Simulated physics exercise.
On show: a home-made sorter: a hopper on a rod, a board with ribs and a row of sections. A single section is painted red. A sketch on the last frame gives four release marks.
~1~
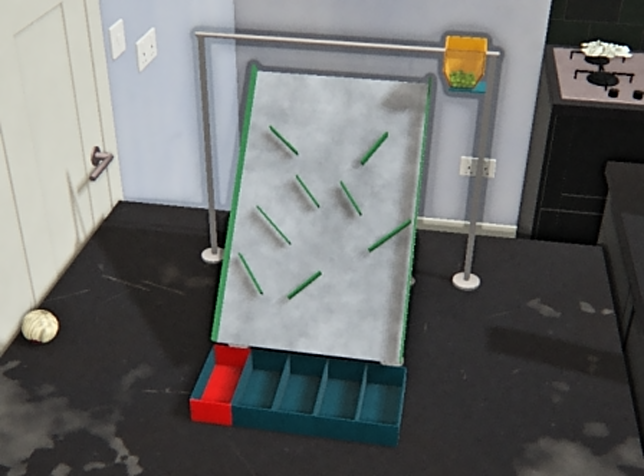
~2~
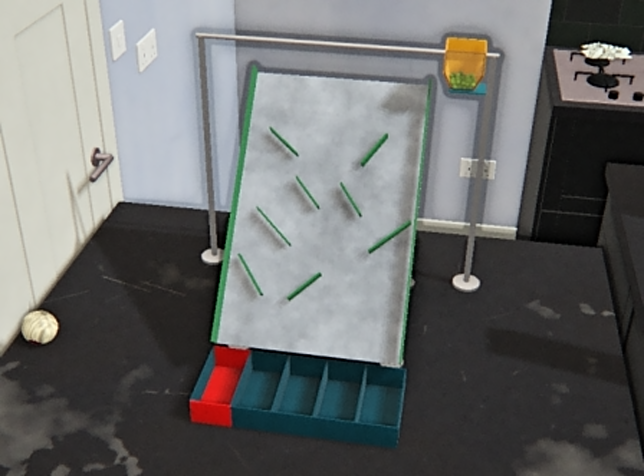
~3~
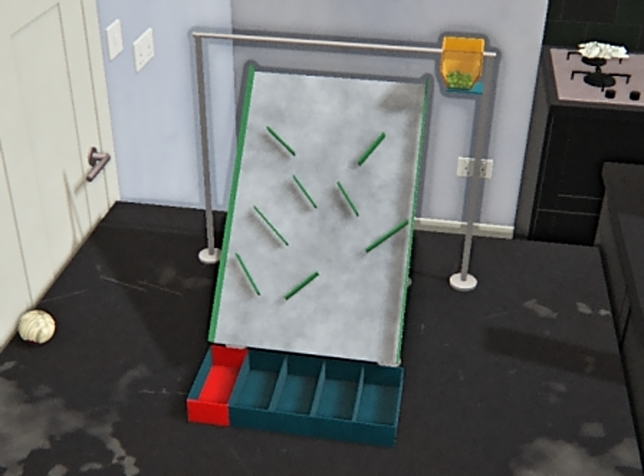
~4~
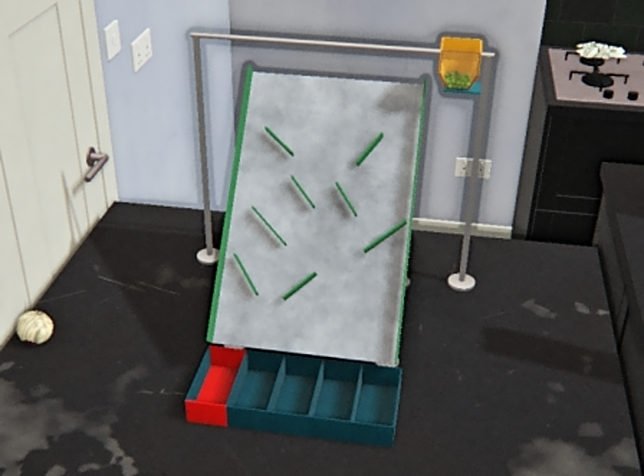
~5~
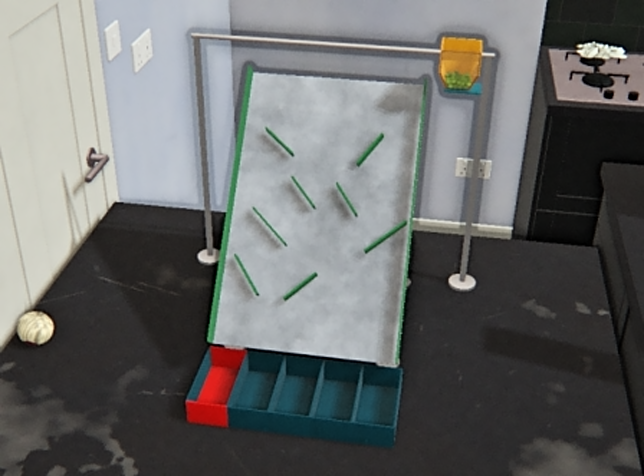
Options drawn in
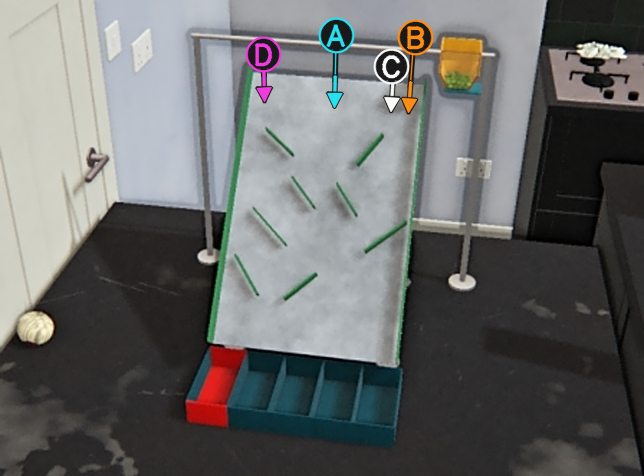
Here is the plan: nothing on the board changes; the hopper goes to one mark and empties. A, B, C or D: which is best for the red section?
The answer is mark D.
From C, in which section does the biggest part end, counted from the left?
The third from the left.
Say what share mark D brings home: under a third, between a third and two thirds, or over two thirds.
Mark D gives between a third and two thirds.
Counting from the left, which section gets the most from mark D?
It is the first one.
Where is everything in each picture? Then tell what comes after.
The first picture shows hopper at (463, 76), dried peas, door shut.
The second picture shows ribs (270, 127) to (296, 153), (361, 163) to (387, 133), (296, 176) to (318, 206).
The third picture shows ribs (338, 182) to (357, 213), (254, 206) to (286, 243), (366, 250) to (408, 220).
The fourth picture shows ribs (234, 254) to (256, 293), (283, 298) to (316, 272).
The fifth picture shows red section at (207, 413), number 1 of 5 from the left.
On the marked copy, mark A meets the board at (334, 102); mark B meets the board at (408, 107); mark C meets the board at (391, 106); mark D meets the board at (264, 96).
For mark A, a small part in the red section, most in other sections, a small part outside the box.
For mark B, a stray few in the red section, nearly all in other sections, a small part outside the box.
For mark C, a small part in the red section, most in other sections, a stray few held on the board, a stray few outside the box.
For mark D, about half in the red section, about half in other sections, a stray few outside the box.
